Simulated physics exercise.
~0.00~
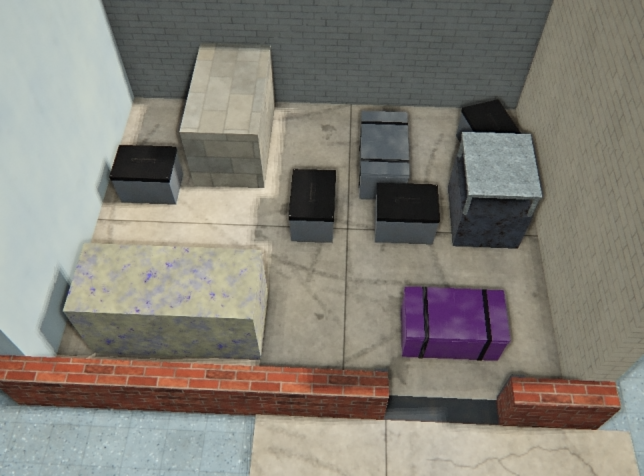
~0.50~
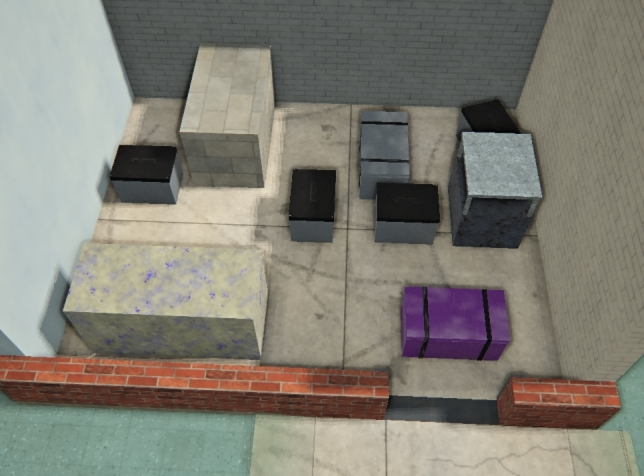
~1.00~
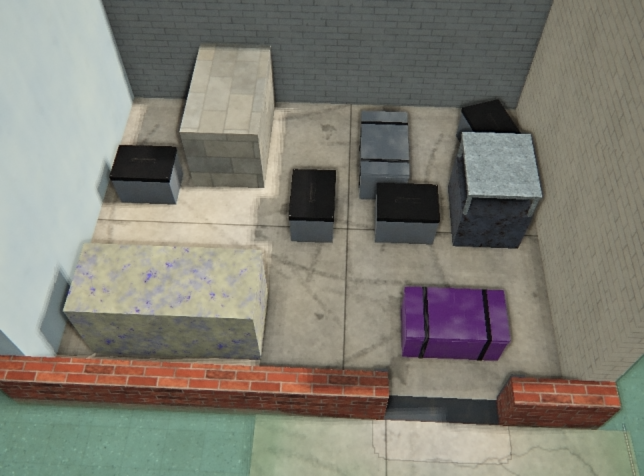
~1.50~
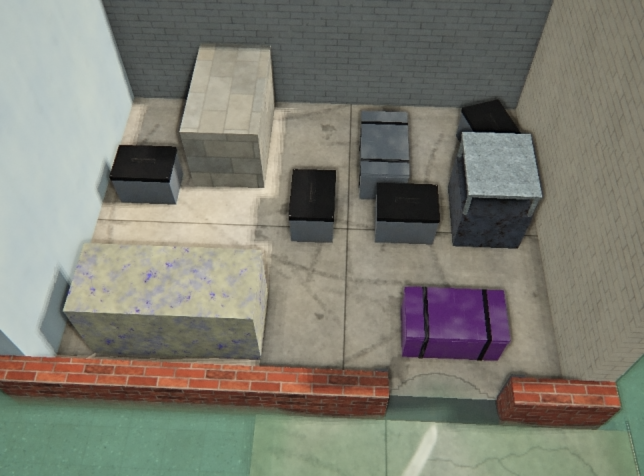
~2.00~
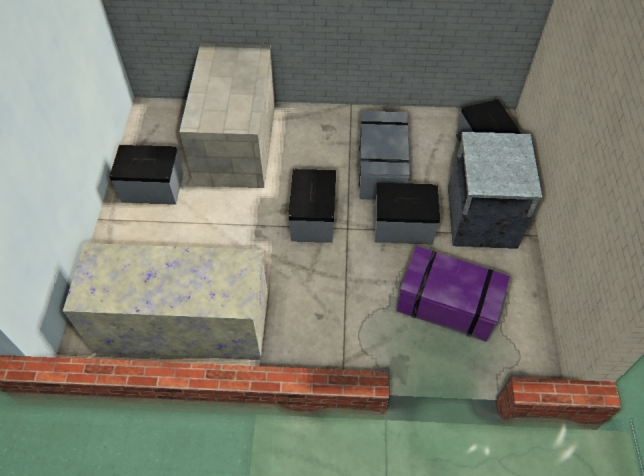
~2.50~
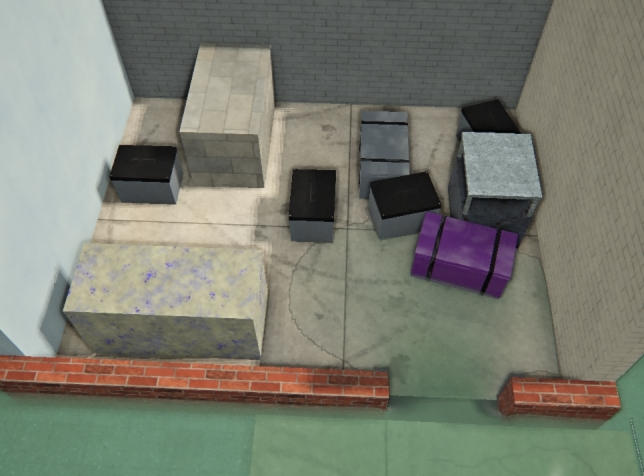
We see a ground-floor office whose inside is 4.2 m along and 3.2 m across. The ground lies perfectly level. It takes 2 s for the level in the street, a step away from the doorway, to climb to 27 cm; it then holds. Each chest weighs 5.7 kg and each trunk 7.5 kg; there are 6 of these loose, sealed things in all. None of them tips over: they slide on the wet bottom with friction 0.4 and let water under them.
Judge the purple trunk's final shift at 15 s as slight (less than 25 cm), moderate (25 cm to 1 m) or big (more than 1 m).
It winds up well off.
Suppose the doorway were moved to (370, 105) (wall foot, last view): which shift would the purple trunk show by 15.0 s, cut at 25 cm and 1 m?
Well, the purple trunk shifts somewhat in that setup.
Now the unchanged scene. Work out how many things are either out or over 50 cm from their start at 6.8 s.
Count: 4.
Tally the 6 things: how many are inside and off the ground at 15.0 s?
6 at that moment.
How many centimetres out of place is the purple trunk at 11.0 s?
It has shifted about 300 cm.
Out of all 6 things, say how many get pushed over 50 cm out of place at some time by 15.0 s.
That adds up to 5.
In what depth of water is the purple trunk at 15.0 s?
20 cm or so.
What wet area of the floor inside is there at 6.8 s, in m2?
Somewhere about 11.0 m2, give or take.
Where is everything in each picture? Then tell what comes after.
In the first frame, the purple trunk at (456, 313) rests on the ground; water covers 0.0 m2; 0 of 6 have shifted.
In the second frame, the purple trunk at (456, 313) rests on the ground; water covers 0.0 m2; 0 of 6 have shifted.
In the third frame, the purple trunk at (456, 313), on the bottom; 0.0 m2 under water; 0 of 6 have shifted.
In the fourth frame, the purple trunk at (456, 313), on the bottom; 0.1 m2 under water; 0 of 6 have shifted.
In the fifth frame, the purple trunk at (455, 282), on the bottom, 28 cm from its start; 0.8 m2 under water; 1 of 6 have shifted.
In the sixth frame, the purple trunk at (467, 243) rests on the ground, 67 cm from its start; 2.9 m2 under water; 2 of 6 have shifted.
After 3.5 s the purple trunk is near (475, 238), 0.7 m from its start, afloat; 2 afloat.
After 6.8 s the purple trunk is near (250, 223), 1.9 m from its start, afloat; 5 afloat.
After 11.0 s the purple trunk is near (125, 184), 3.1 m from its start, afloat; 6 afloat.
After 15.0 s the purple trunk is near (124, 159), 3.2 m from its start, afloat; 6 afloat.
